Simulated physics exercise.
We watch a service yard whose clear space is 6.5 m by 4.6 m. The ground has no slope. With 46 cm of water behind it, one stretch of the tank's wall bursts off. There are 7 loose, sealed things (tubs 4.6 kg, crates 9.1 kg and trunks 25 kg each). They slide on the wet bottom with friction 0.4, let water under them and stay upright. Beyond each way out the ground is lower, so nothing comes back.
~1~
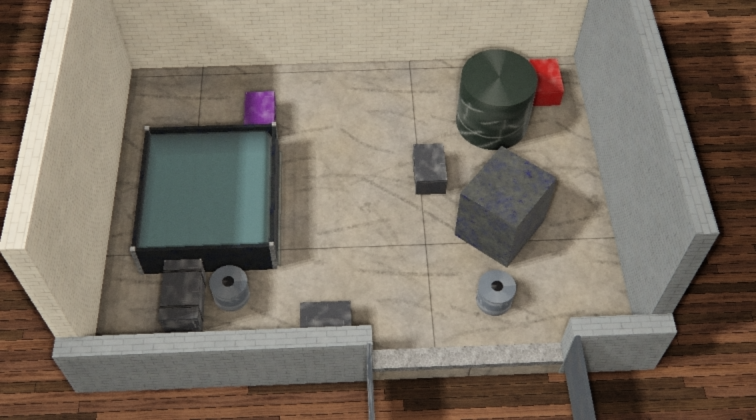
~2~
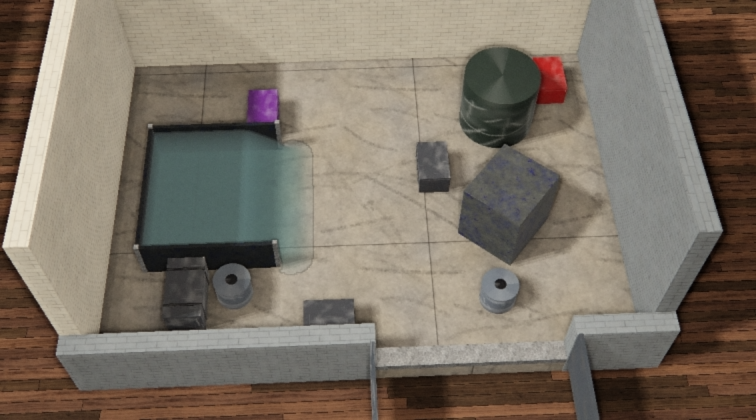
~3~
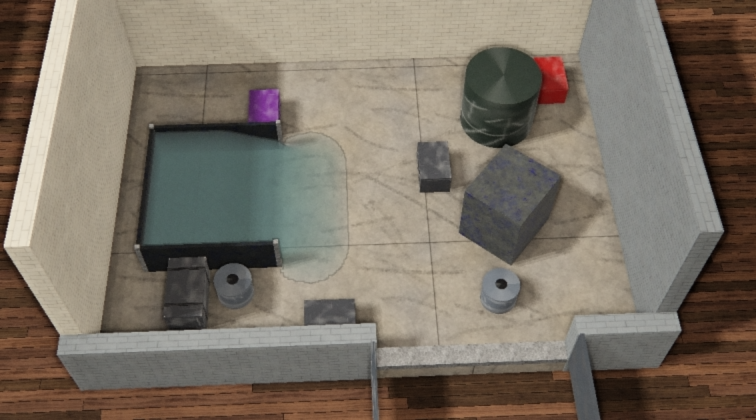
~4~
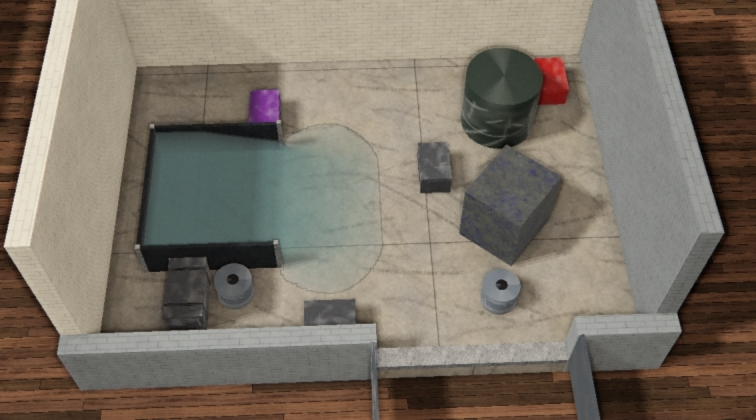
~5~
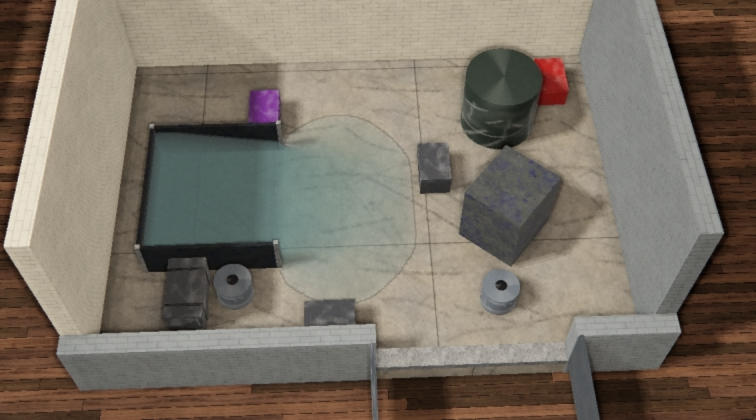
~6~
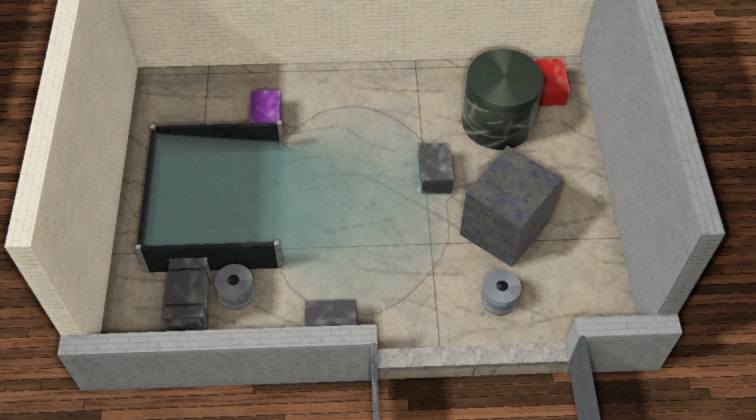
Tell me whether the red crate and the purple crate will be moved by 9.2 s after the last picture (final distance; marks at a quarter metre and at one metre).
The red crate gets carried off, the purple crate barely shifts.
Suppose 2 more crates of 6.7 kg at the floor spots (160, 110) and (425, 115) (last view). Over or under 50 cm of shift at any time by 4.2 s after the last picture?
In turn: Less, more.
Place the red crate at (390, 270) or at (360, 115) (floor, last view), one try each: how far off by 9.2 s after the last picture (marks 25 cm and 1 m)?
In turn: It gets carried off; it gets carried off.
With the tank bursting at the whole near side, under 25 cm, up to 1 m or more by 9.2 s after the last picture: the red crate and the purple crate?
Then the red crate slides a little, the purple crate barely shifts.
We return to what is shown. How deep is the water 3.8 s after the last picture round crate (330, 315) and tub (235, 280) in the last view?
Roughly 1 and 0 cm.
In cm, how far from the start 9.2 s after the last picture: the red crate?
About 400 cm.
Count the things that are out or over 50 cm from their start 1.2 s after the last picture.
2 of them.
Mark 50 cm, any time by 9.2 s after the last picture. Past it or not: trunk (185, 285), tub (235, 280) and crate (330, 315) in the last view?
In that order: Under, short of it, less.
Then, 1.2 s after the last picture the red crate is near (553, 75), 0.0 m from its start, aground; the purple crate is near (265, 107), 0.0 m from its start, aground; 0 of 7 are out; 0 afloat.
Then, 3.8 s after the last picture the red crate is near (560, 93), 0.4 m from its start, afloat; the purple crate is near (265, 107), 0.0 m from its start, aground; 1 of 7 are out; 2 afloat.
Then, 6.2 s after the last picture the red crate is near (571, 190), 2.0 m from its start, afloat; the purple crate is near (265, 107), 0.0 m from its start, aground; 1 of 7 are out; 2 afloat.
Then, 9.2 s after the last picture the red crate is near (536, 312), 3.8 m from its start, aground; the purple crate is near (265, 107), 0.0 m from its start, aground; 1 of 7 are out; 1 afloat.
